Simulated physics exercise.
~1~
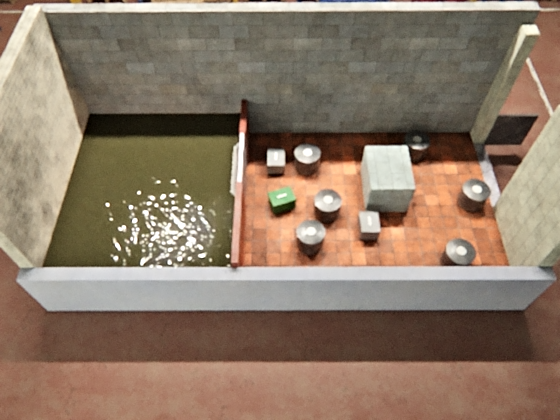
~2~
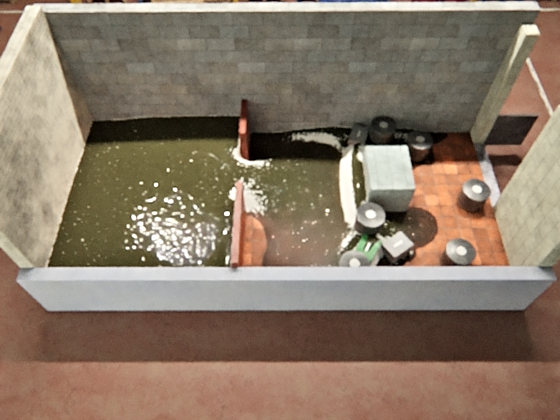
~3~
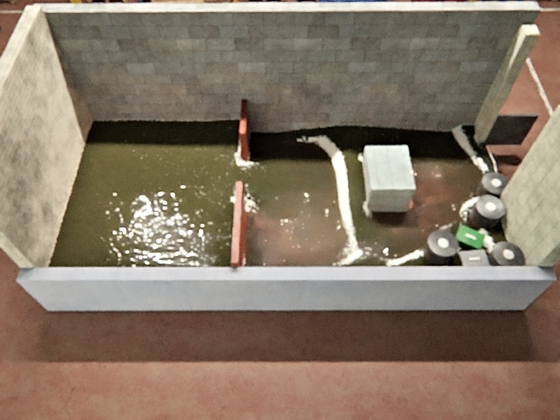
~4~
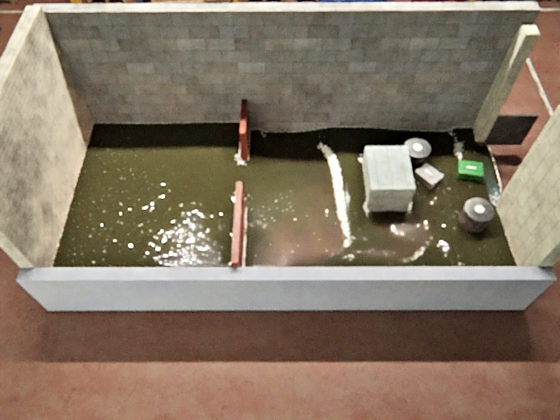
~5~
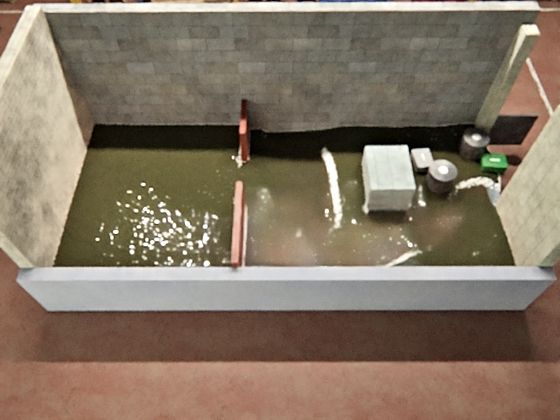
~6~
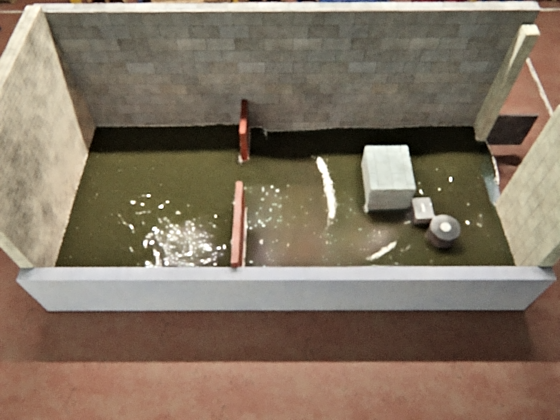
In two adjoining rooms, water bursts through the partition and sweeps tubs and totes right, some leaving.
